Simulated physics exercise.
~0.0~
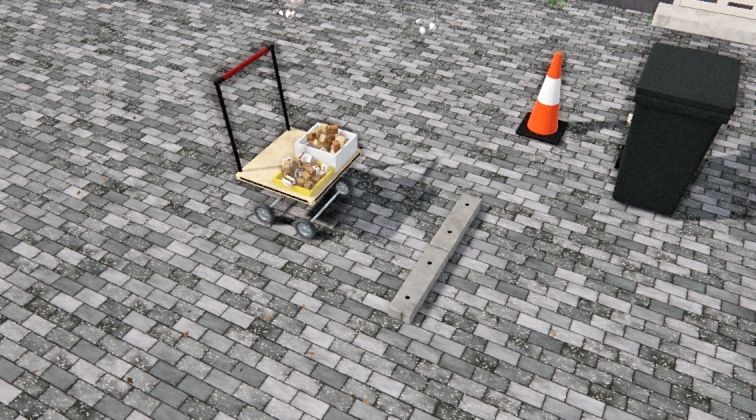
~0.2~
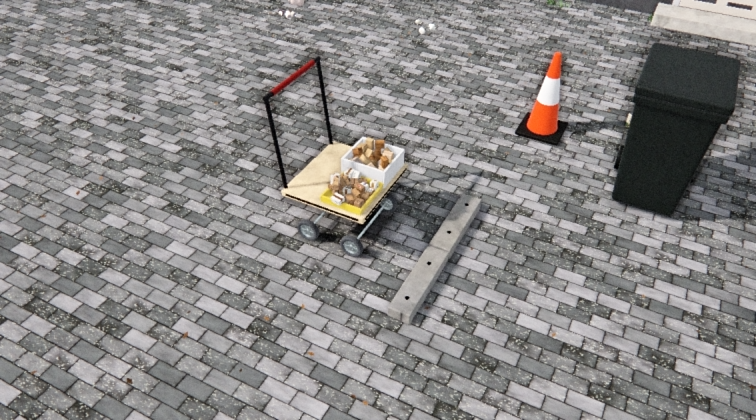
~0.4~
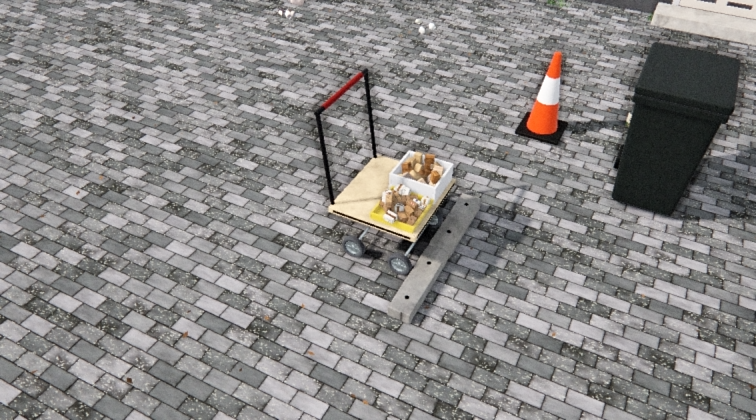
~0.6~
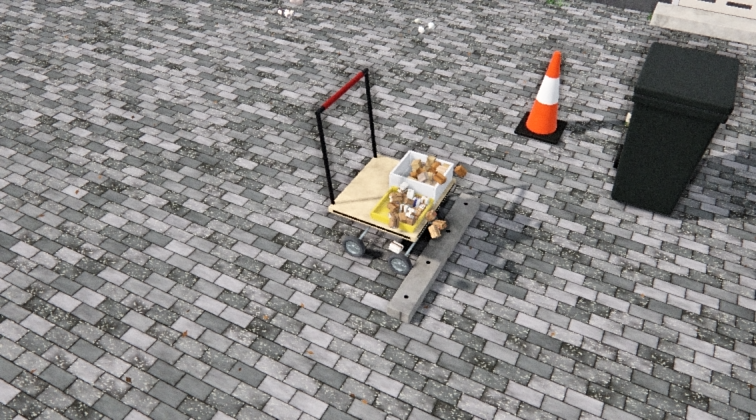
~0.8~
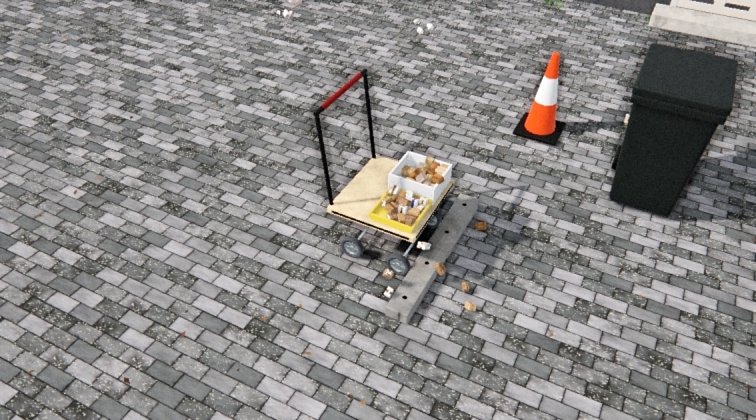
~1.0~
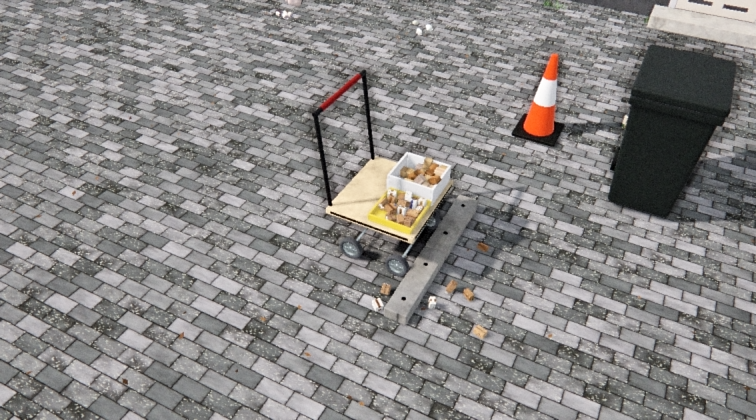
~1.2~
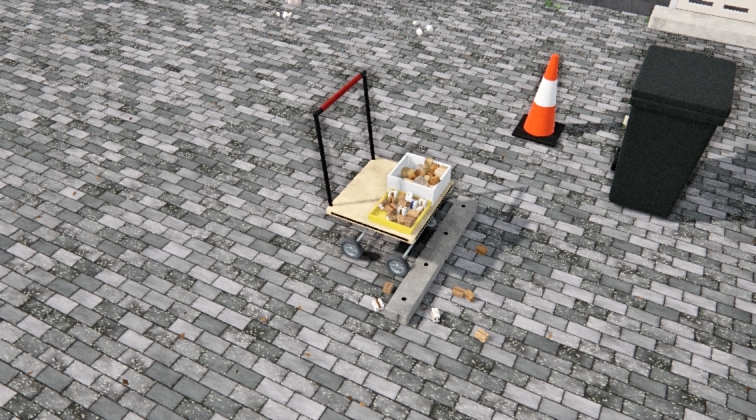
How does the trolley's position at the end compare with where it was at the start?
At the start the trolley stood on open paving to the left of the beam, with a gap between them. At the end it was further right and slightly lower in view, standing right up against the beam.
